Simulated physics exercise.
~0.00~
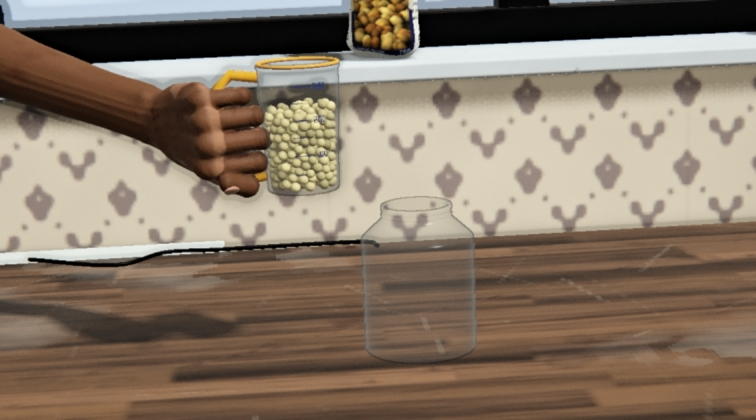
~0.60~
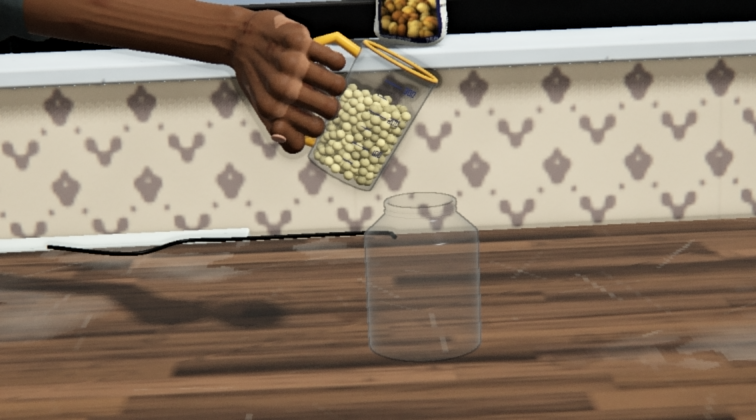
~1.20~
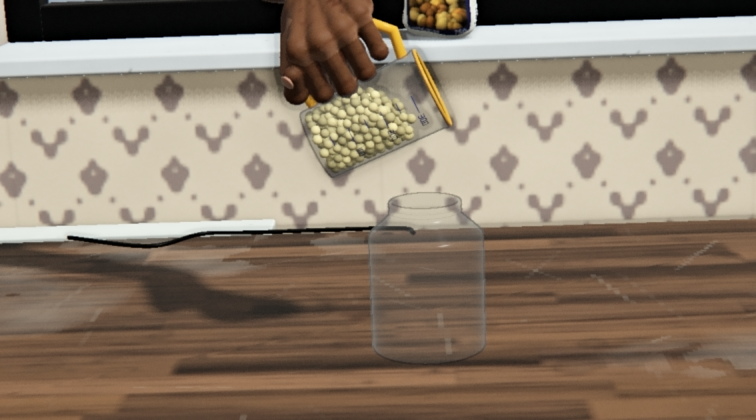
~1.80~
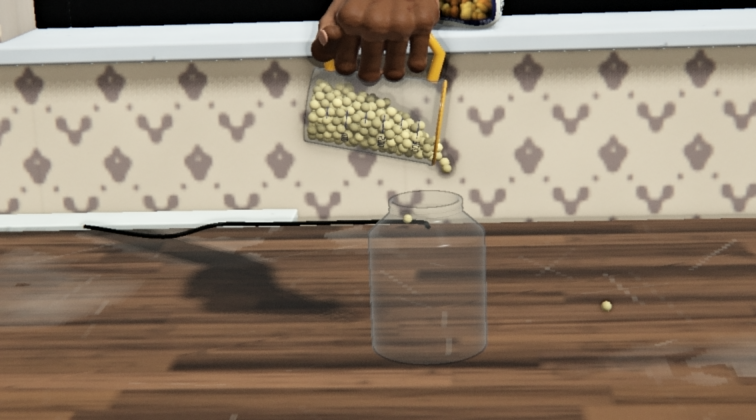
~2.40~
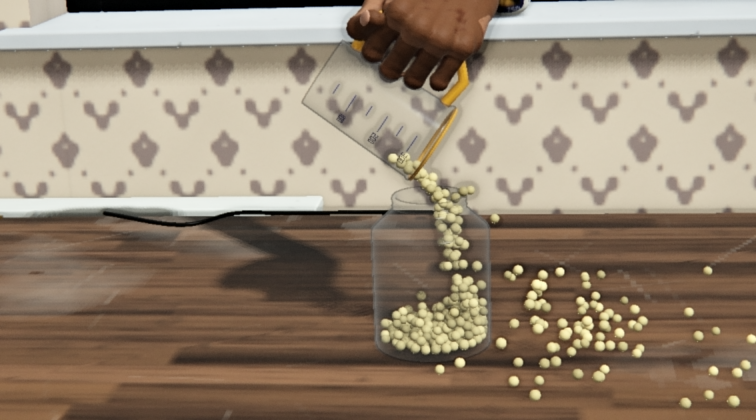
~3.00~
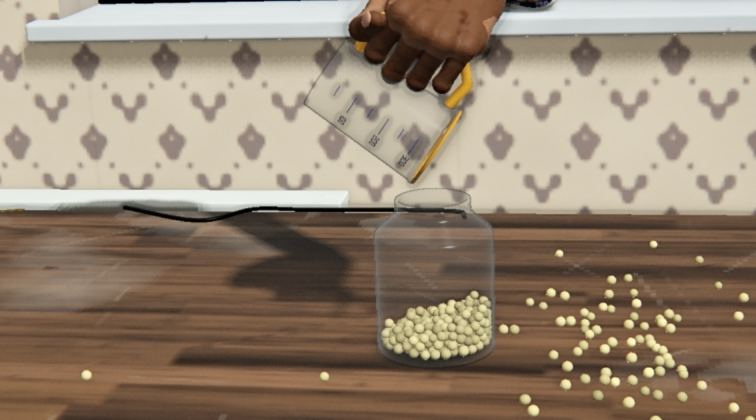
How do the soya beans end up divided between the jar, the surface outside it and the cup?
The larger part of the beans ends up in the jar, while a fair share lies spilt outside it. Very few, if any, are left in the cup, which looks empty.
